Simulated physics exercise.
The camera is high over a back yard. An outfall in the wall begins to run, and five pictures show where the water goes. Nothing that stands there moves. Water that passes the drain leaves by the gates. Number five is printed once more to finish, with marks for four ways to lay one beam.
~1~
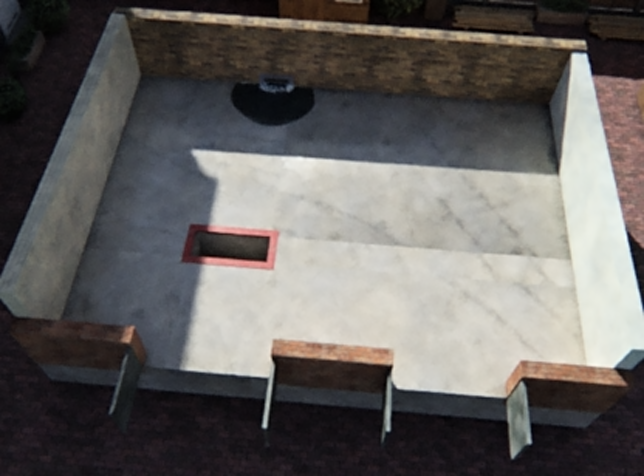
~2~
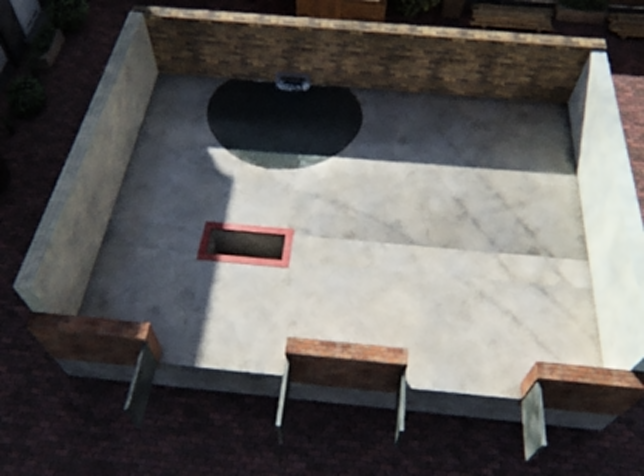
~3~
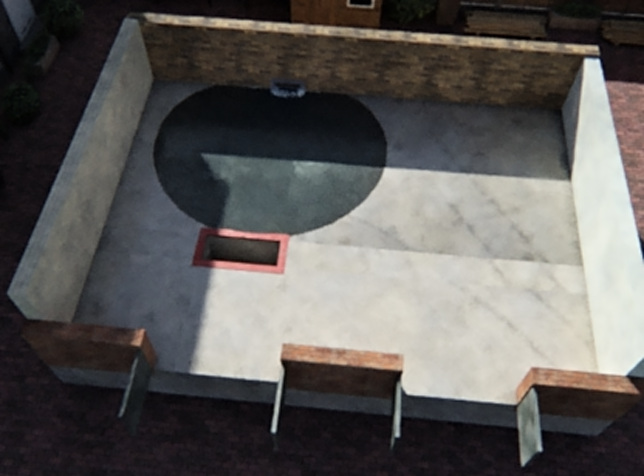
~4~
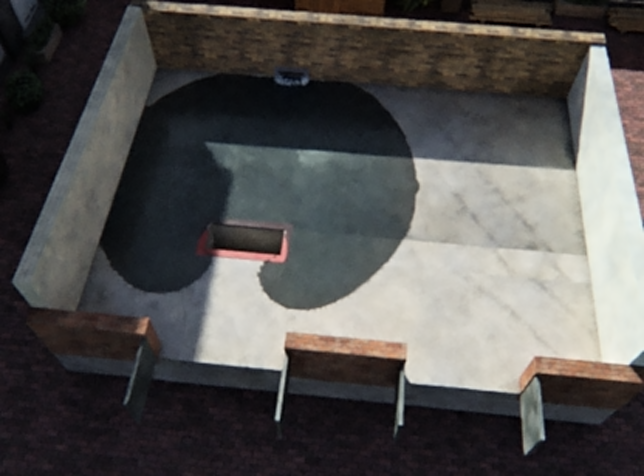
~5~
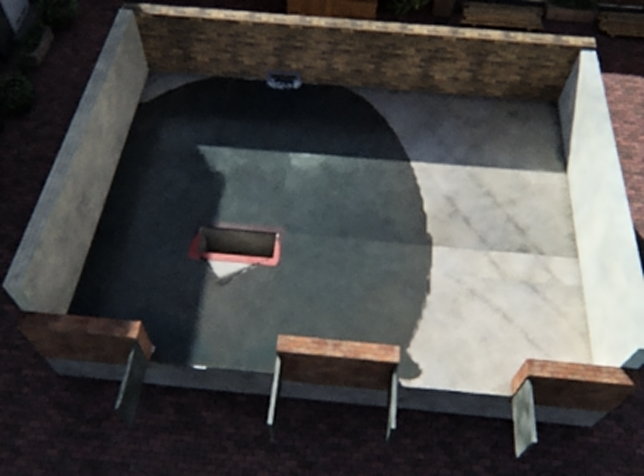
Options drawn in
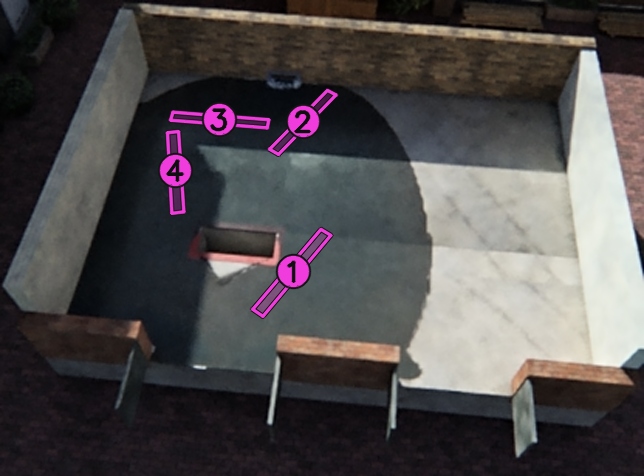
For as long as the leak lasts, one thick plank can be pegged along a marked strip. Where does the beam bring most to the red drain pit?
4 beats the others.
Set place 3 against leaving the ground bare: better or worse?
Place 3 is worse.
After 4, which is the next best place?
1 it is.
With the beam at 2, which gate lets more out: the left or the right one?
The left one.
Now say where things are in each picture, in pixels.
Outfall at (277, 80); red drain pit at (231, 246); open gate at (211, 357); open gate at (446, 377); water covers 3 % of the ground and shows as far out as (270, 120); red drain pit still dry.
Water covers 11 % of the ground and shows as far out as (268, 163); red drain pit still dry.
Water covers 25 % of the ground and shows as far out as (248, 231); red drain pit still dry.
Water covers 42 % of the ground and shows as far out as (148, 282); red drain pit taking water.
56 % of the ground is wet; red drain pit taking water.
On the marked copy, 1 from (257, 312) to (325, 232); 2 from (274, 151) to (331, 92); 3 from (171, 116) to (268, 123); 4 from (173, 132) to (177, 212).
With 1, about 37 % of the stream runs into the red drain pit, about 63 % out by the gates.
With 2, about 22 % of the stream runs into the red drain pit, about 78 % out by the gates.
With 3, about 25 % of the stream runs into the red drain pit, about 75 % out by the gates.
With 4, about 50 % of the stream runs into the red drain pit, about 50 % out by the gates.
